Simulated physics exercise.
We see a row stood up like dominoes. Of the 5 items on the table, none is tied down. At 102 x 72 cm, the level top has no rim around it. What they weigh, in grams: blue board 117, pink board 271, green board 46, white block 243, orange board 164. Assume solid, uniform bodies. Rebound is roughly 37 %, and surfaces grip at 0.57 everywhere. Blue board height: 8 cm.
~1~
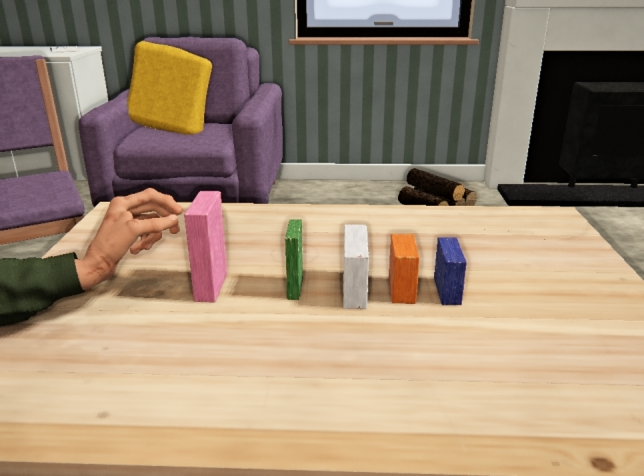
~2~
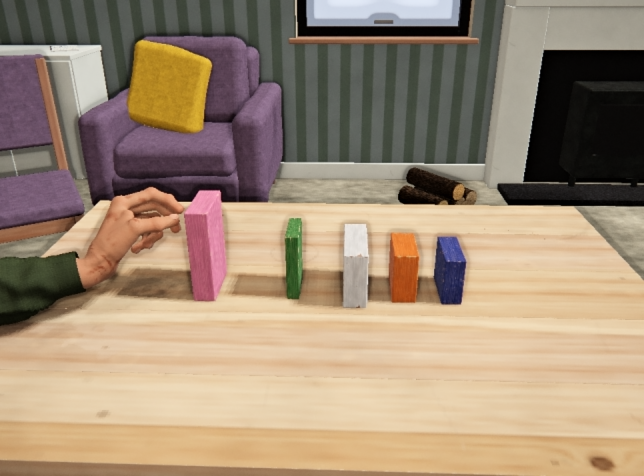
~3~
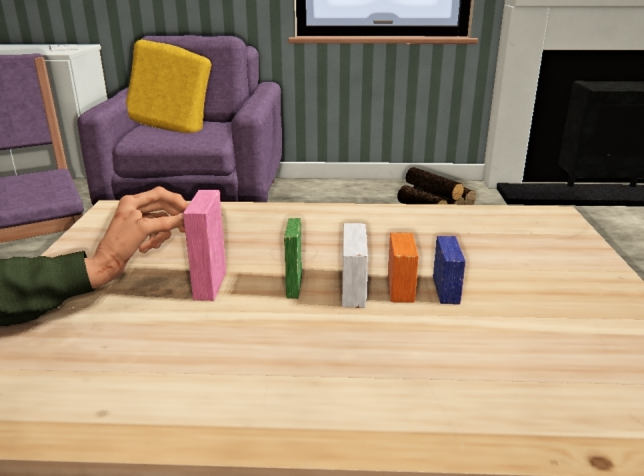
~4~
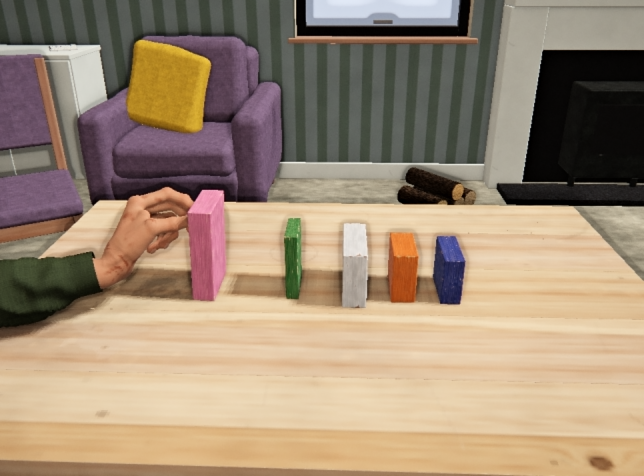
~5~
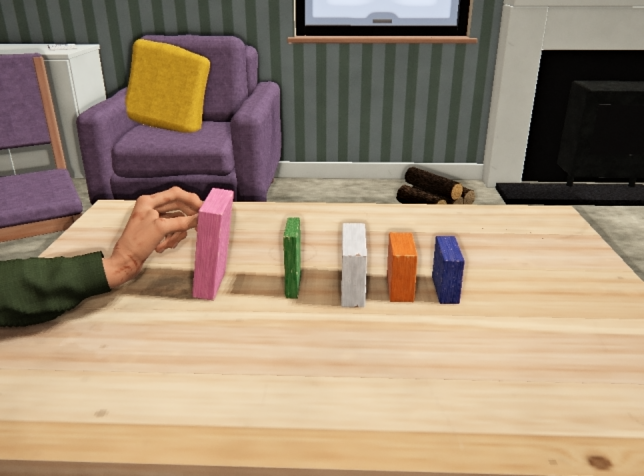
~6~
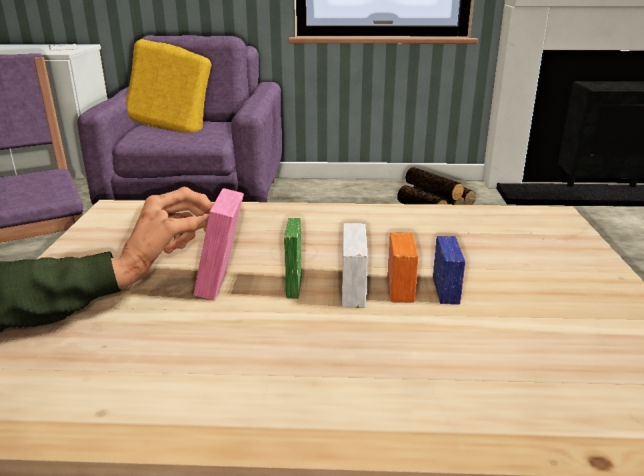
On a wooden table, a hand pushes the pink board, tilting it slightly right.
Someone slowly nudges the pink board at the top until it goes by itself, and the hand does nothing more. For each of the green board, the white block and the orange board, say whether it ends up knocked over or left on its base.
At the end, the green board goes down. The white block goes down. The orange board goes down.
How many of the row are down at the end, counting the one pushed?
That adds up to 5.
Then, 0.40 s after the last picture, pink board 79° over; green board leaning 59° near (331, 268); white block leaning 32° near (375, 263); orange board leaning 13° near (408, 265).
Then, 0.70 s after the last picture, pink board 80° over; green board leaning 68° near (335, 272); orange board leaning 63° near (435, 270); white block leaning 58° near (390, 268).
At rest, tipped over on the table, green board, white block and orange board. Seen from the same camera at the end, green board near (339, 273), white block near (397, 268).
